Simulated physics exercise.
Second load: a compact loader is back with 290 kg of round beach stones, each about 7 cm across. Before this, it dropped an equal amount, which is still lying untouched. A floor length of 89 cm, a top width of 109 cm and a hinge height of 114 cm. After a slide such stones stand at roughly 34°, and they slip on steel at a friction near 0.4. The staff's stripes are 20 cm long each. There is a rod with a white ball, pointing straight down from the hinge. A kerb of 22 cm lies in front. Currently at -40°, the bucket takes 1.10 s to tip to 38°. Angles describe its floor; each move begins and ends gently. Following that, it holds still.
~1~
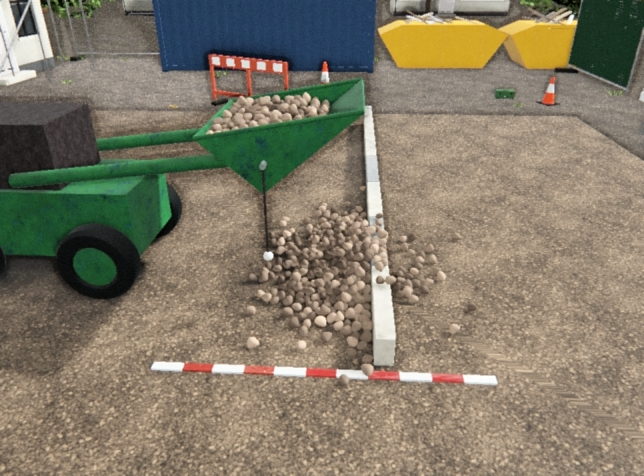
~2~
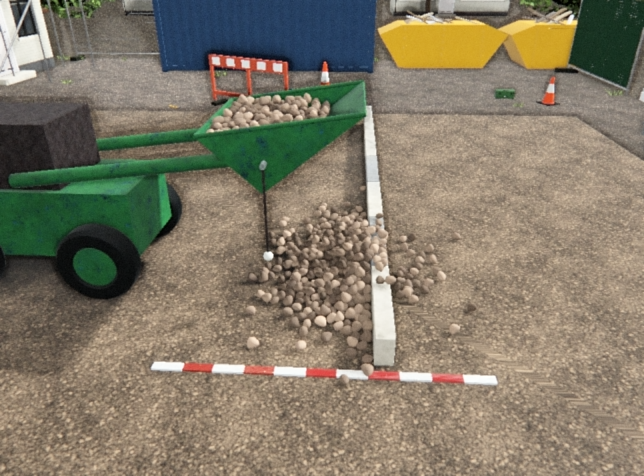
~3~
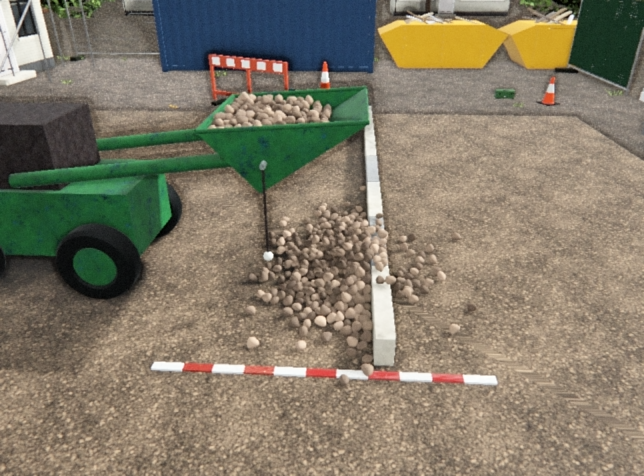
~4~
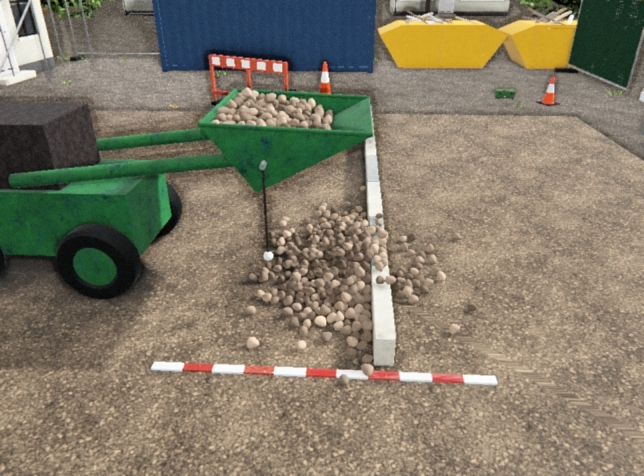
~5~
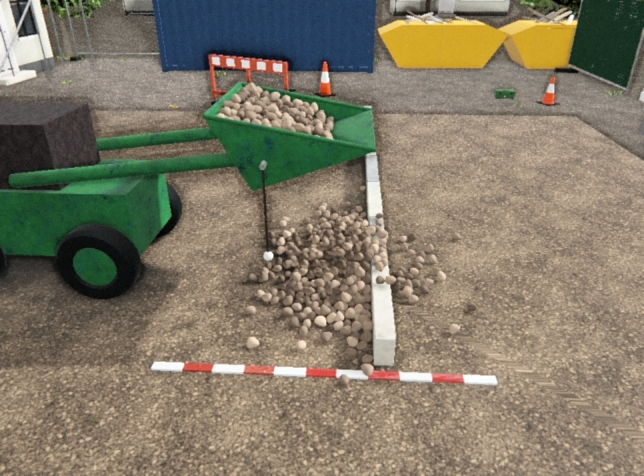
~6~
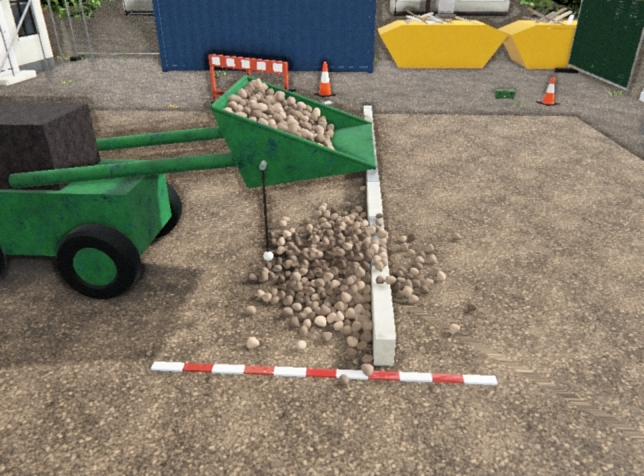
On a gravelly yard with a blue container and yellow skips behind, a green loader holds a bucket of round stones above an untouched heap lying mostly on the near side of a pale kerb. The bucket gradually rotates, its front lip lowering and its back rising, while the stones stay inside.
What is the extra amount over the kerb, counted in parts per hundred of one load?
Close to 65 parts in a hundred.
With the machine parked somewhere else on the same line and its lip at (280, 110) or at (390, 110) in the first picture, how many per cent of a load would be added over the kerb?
Some 0 percent, and then 95 percent.
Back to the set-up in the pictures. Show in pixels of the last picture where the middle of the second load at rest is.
Roughly at (409, 264) in the last picture.
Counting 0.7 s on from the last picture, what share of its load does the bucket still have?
Held: Around 65 % of the load.
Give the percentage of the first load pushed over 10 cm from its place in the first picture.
Some 10 percent, give or take.
Then, 0.4 s after the last picture the floor is at 25°; in per cent of one load, 100 in the bucket, 95 on this side of the kerb, 5 over the kerb; the foremost stones are at (443, 274).
Then, 0.7 s after the last picture the floor is at 38°; in per cent of one load, 65 in the bucket, 129 on this side of the kerb, 6 over the kerb; the foremost stones are at (443, 274).
Then, 1.1 s after the last picture the floor is at 38°; in per cent of one load, 11 in the bucket, 147 on this side of the kerb, 42 over the kerb; the foremost stones are at (471, 270).
Then, 3.6 s after the last picture the floor is at 38°; in per cent of one load, 0 in the bucket, 130 on this side of the kerb, 70 over the kerb; the foremost stones are at (583, 252). Net gain over the kerb, 65.
